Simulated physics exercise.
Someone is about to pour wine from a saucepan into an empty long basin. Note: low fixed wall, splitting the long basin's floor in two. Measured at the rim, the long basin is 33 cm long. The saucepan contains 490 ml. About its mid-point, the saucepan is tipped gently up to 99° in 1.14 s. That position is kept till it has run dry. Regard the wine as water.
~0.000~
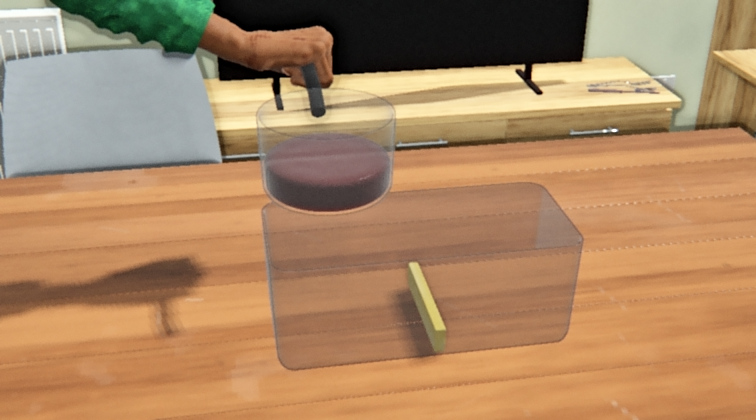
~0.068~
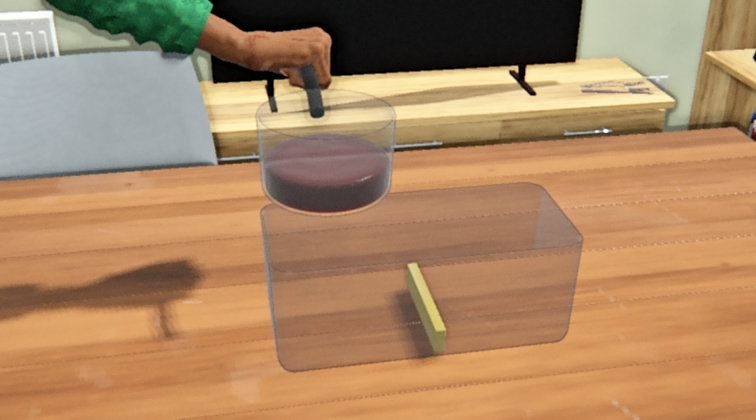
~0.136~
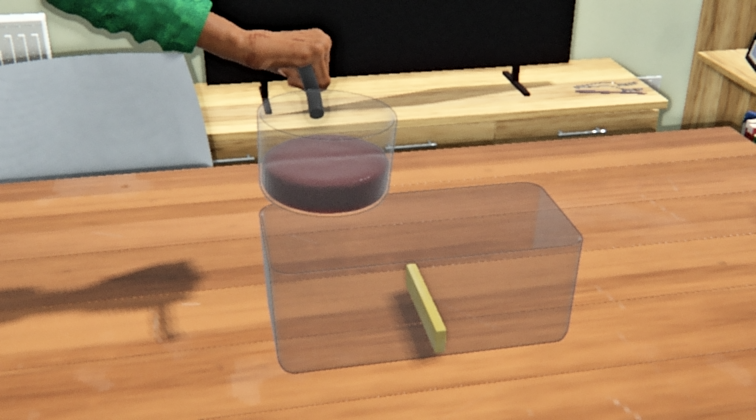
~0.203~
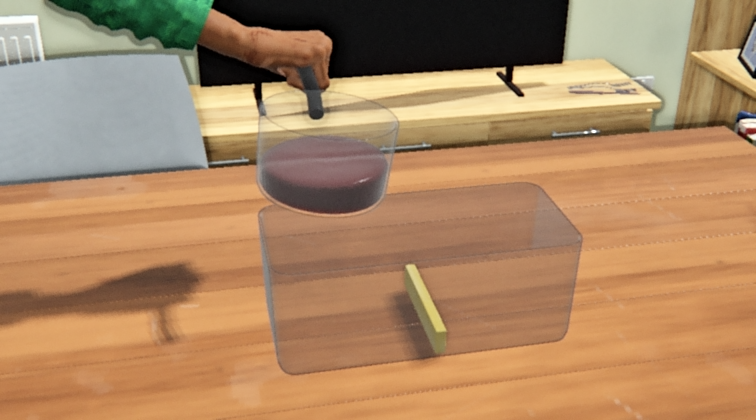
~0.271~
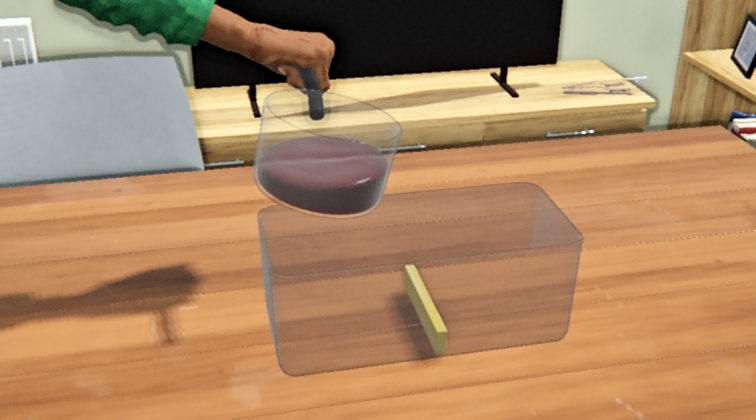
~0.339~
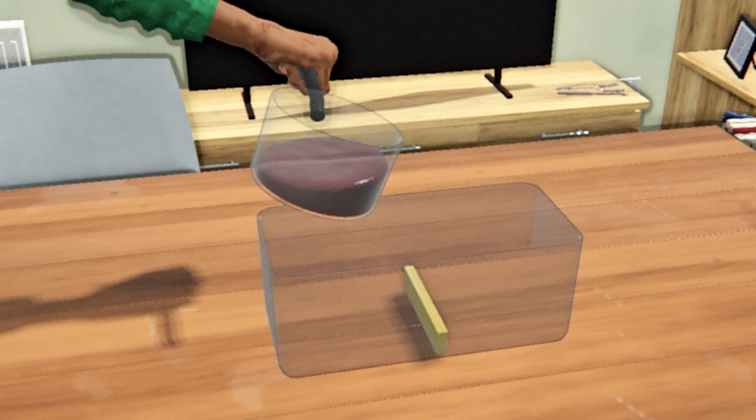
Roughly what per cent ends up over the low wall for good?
About 52 in every hundred.
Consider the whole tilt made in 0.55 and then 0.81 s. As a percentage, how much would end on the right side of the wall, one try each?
Try 1: Approx. 35 %; try 2: Approx. 45 %.
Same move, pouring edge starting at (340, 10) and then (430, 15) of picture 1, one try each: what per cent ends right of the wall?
The first try gives around 10 percent, the second around 90 percent.
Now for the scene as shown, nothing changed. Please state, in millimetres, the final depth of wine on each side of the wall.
Around 10 mm deep on the left, around 12 mm deep on the right.
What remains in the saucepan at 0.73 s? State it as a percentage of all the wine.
78 %.
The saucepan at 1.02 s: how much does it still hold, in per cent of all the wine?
26 %.
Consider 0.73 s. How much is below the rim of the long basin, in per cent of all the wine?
Roughly 5 percent of it.
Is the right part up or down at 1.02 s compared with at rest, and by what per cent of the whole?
It rises by about 10.
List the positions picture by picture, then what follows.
It leans 0°; its right rim is at (393, 110); the wine meets the walls at (263, 160) and (388, 151); the long basin's rim runs from (266, 237) to (562, 213); the wall's top is at (426, 295), in the first picture.
It leans 1°; its right rim is at (393, 112); the wine meets the walls at (262, 161) and (387, 152), in the second picture.
It leans 3°; its right rim is at (394, 115); the wine meets the walls at (262, 162) and (386, 152), in the third picture.
It leans 8°; its right rim is at (396, 119); the wine meets the walls at (260, 162) and (385, 153), in the fourth picture.
It leans 13°; its right rim is at (398, 126); the wine meets the walls at (257, 163) and (386, 154), in the fifth picture.
It leans 20°; its right rim is at (400, 135); the wine meets the walls at (254, 163) and (386, 154), in the sixth picture.
Then, 0.73 s in, the tilt is 71° and 77 per cent is still to pour, 3 is left of the wall and 1 right of it.
Then, 1.02 s in, the tilt is 96° and 26 per cent is still to pour, 23 is left of the wall and 42 right of it.
Then, 1.32 s in, the tilt is 99° and 4 per cent is still to pour, 43 is left of the wall and 51 right of it.
Then, 1.64 s in, the tilt is 99° and 0 per cent is still to pour, 48 is left of the wall and 52 right of it.
Finally, 48 per cent lies left of the wall, 52 right of it and 0 outside.
